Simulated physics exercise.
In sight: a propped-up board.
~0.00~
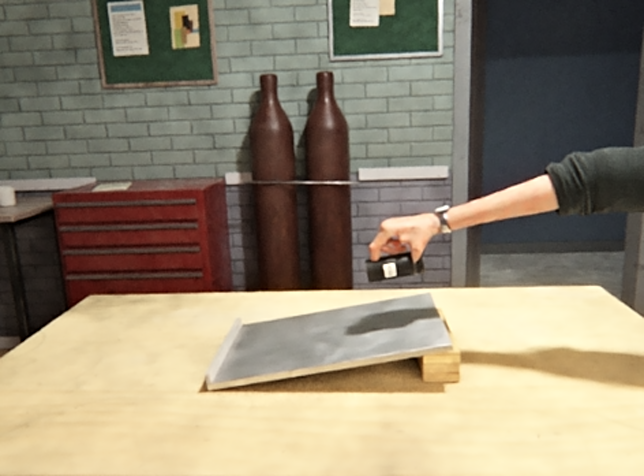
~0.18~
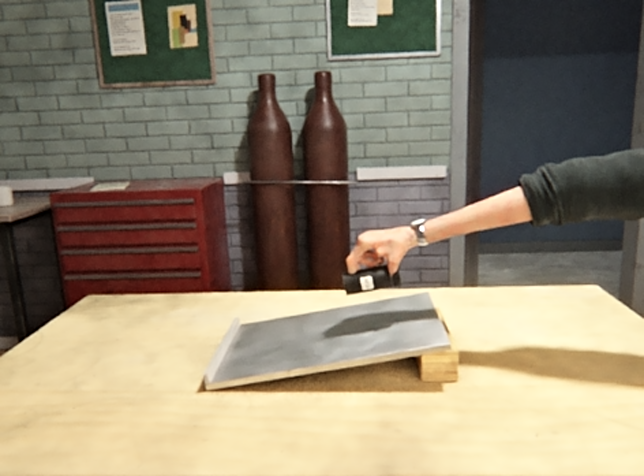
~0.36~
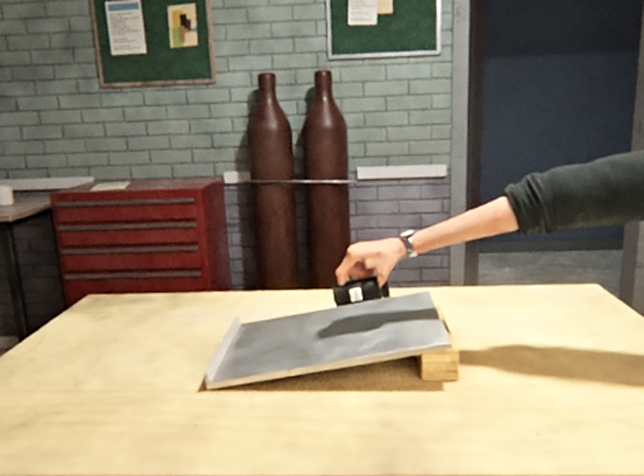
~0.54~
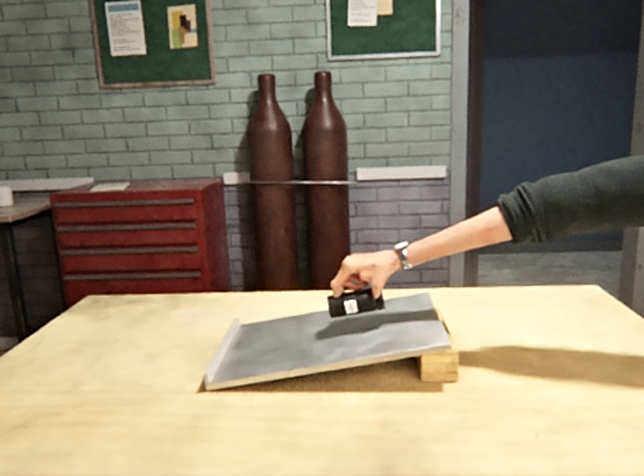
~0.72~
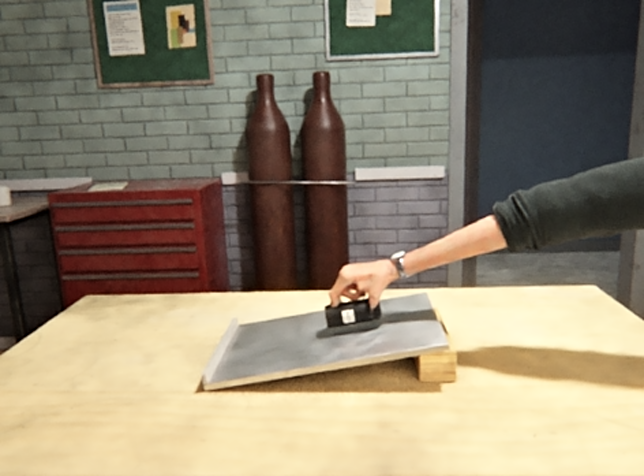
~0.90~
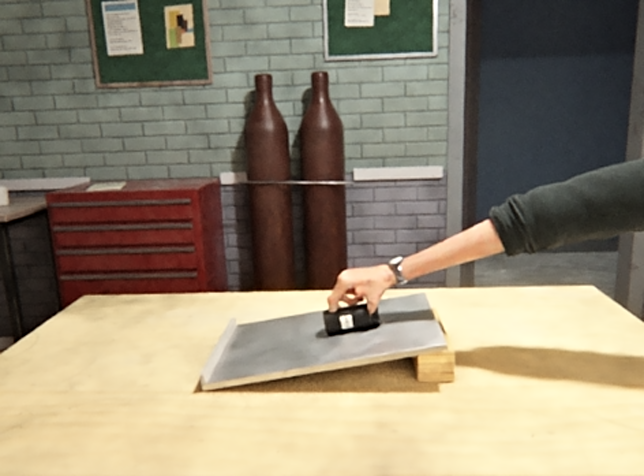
A hand holding a small black shaker moved in from the right, coming left and down over a propped-up gray board on a wooden table, and set it on the sloping surface, still gripping it.
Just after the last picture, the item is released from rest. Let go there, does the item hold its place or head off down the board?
My guess is it won't budge.
Around 1.20 s, nothing moves.
Around 1.60 s, black shaker resting near (352, 317).
Finally (1.9 s), it is still in place. Final places as the last picture's camera would see them, black shaker near (352, 317). The black shaker stays where it is put.
